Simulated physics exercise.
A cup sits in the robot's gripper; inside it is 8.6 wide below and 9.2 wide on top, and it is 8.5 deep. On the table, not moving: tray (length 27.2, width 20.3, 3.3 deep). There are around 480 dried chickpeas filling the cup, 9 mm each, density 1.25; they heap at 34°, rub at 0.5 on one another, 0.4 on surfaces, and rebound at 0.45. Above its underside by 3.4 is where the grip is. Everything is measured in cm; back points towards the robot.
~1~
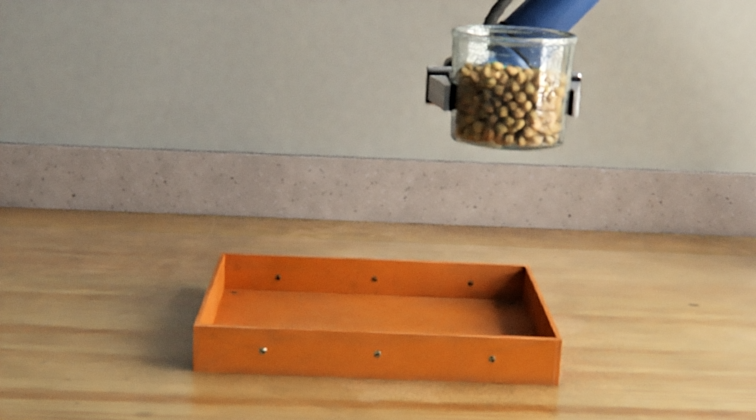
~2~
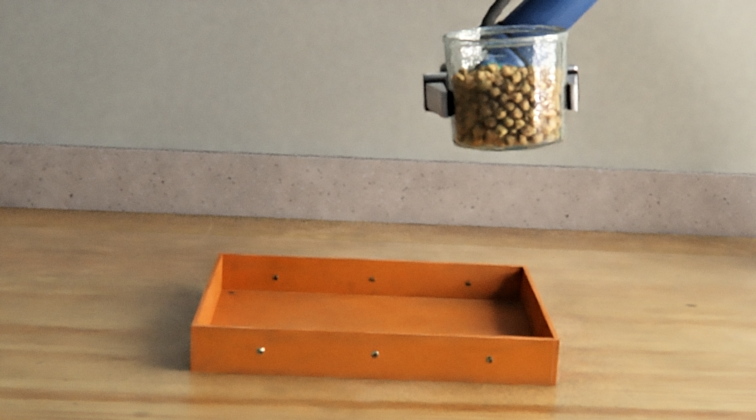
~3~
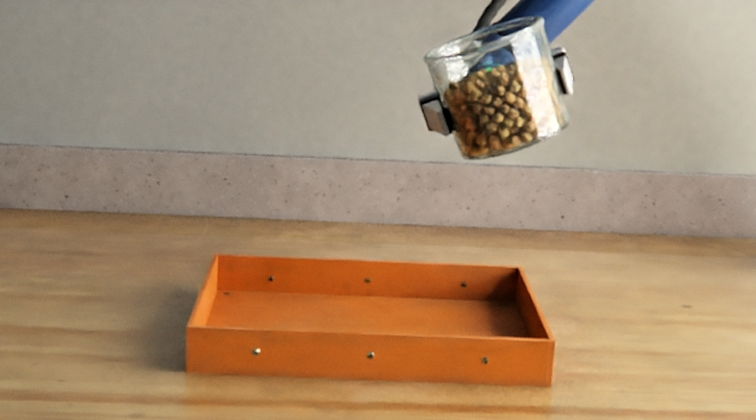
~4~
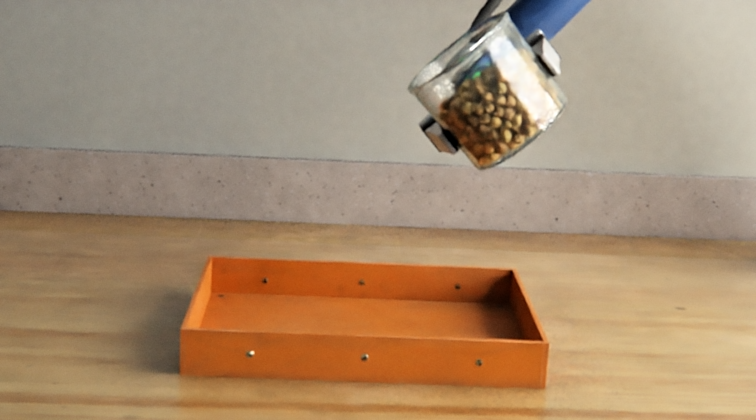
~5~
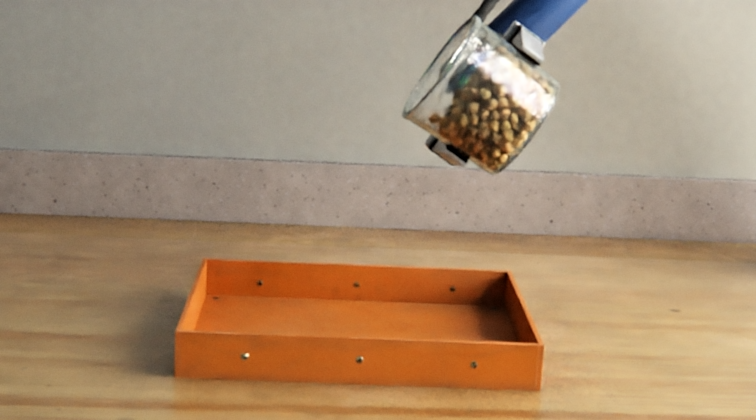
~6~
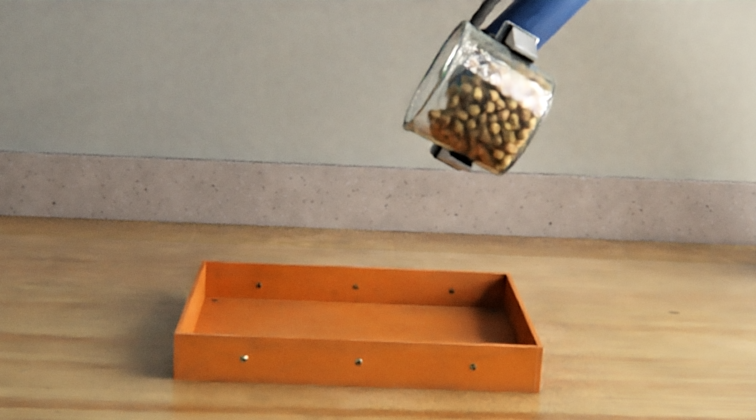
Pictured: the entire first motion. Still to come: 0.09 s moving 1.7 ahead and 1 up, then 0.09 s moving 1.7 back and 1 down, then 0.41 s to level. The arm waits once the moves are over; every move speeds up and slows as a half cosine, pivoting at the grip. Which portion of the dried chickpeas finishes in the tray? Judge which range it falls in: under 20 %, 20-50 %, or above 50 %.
It falls under 20 %.
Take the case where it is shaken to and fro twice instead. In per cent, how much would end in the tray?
In that case, some 20 per cent.
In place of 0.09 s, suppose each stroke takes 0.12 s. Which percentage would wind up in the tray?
In that case about 5 in a hundred.
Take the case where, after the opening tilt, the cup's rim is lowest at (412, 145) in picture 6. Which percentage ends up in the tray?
It comes out near 25 percent.
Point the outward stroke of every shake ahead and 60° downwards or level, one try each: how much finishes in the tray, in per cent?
Near 0 and 10 percent respectively.
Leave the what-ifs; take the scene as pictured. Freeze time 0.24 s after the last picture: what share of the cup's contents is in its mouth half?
Something near 45 per cent is there.
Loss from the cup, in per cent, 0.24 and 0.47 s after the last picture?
Around 5 % and around 10 %.
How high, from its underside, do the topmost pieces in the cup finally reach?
Roughly 7.5 cm.
Then, 0.24 s later, tilted 60° forward, highest piece 22 above the table; 452 in the cup, 29 in flight or on a rim.
Then, 0.47 s later, tilted 12° forward, highest piece 25 above the table; 436 in the cup, 39 in the tray, 6 in flight or on a rim.
Then, 0.79 s later, level, highest piece 24 above the table; 436 in the cup, 45 in the tray.
Then, 1.84 s later, level, highest piece 24 above the table; 436 in the cup, 45 in the tray.
At rest, 436 in the cup, 45 in the tray. That is 9 % in the tray.
